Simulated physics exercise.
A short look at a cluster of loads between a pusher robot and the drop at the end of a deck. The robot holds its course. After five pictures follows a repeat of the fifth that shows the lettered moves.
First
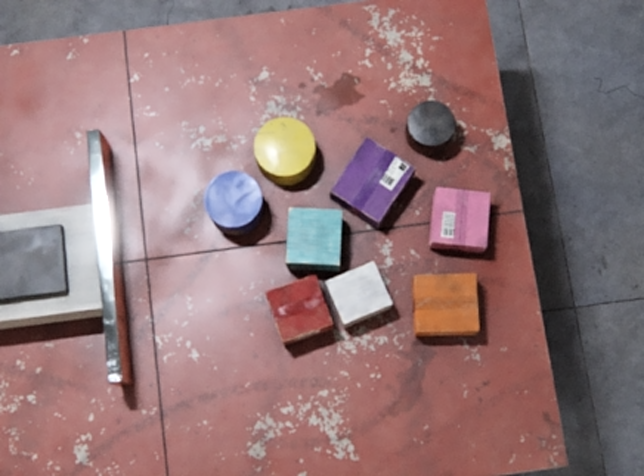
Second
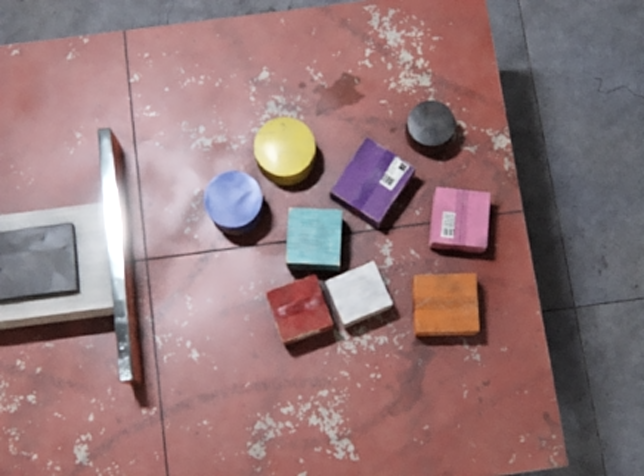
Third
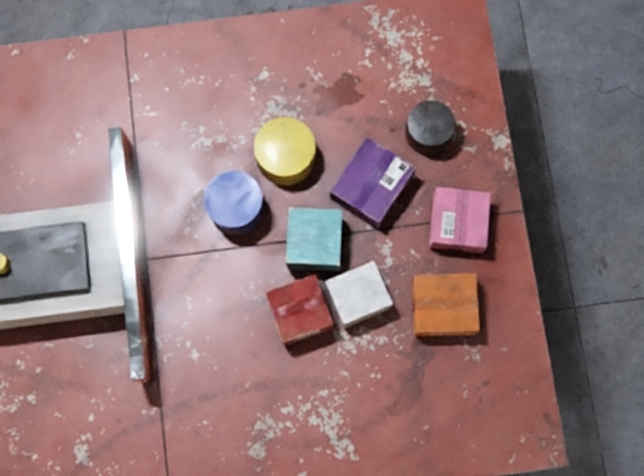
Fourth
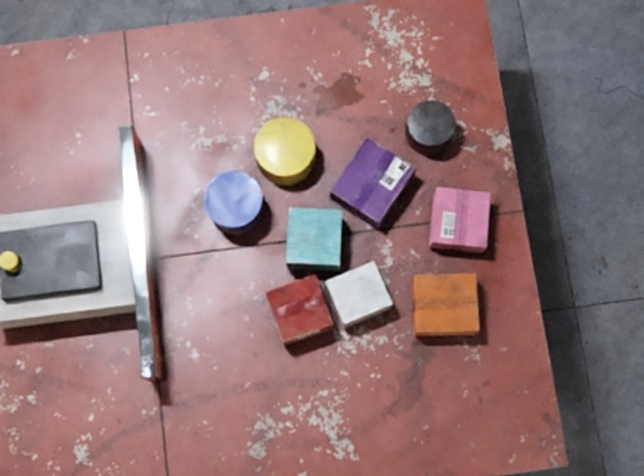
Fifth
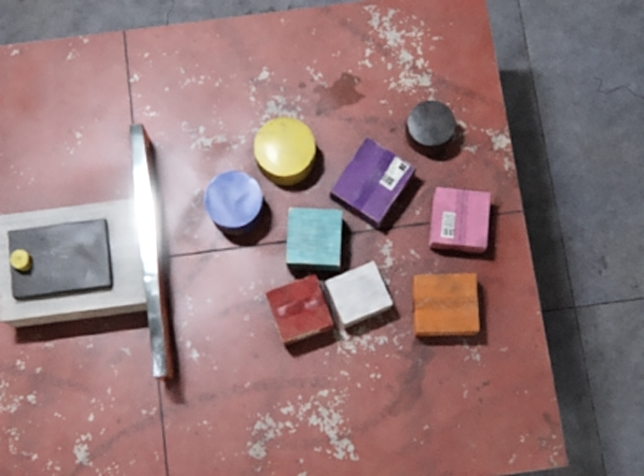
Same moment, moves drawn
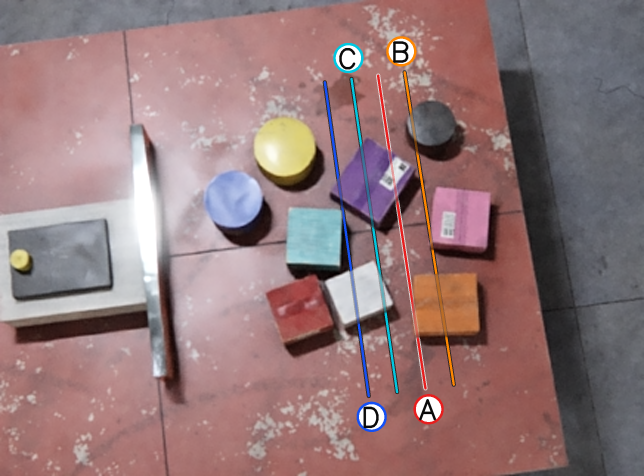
A pusher robot with an upright metal plate at its front edges slowly rightward across a worn red deck, while the blue, yellow and black canisters and the boxes of various colours ahead of it stay still.
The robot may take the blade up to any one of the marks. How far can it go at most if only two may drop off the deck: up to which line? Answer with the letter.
At B, and not beyond.
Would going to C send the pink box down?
No.
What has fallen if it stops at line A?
The orange box.
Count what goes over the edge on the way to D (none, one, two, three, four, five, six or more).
The count is none.
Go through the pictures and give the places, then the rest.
Pink box (459, 221); purple box (372, 183); orange box (445, 306), in the first frame.
Robot (34, 262); yellow canister (285, 152), in the second frame.
Robot (46, 260); turquoise crate (315, 240), in the third frame.
Robot (57, 259); red parcel (300, 311), in the fourth frame.
Robot (68, 257); pink box (459, 221); purple box (372, 183); orange box (445, 306), in the fifth frame.
On the marked copy, A at (401, 227); B at (428, 223); C at (374, 230); D at (346, 234).
Following B. Soon after the start, robot (169, 244); yellow canister (295, 143); turquoise crate (323, 243).
Later, robot (272, 231); orange box (503, 295); pink box (487, 224).
In the end, robot (348, 221); pink box over the edge; orange box over the edge; two fallen.
As for the rest, A is within the limit but short; C is within the limit but short; D is within the limit but short.
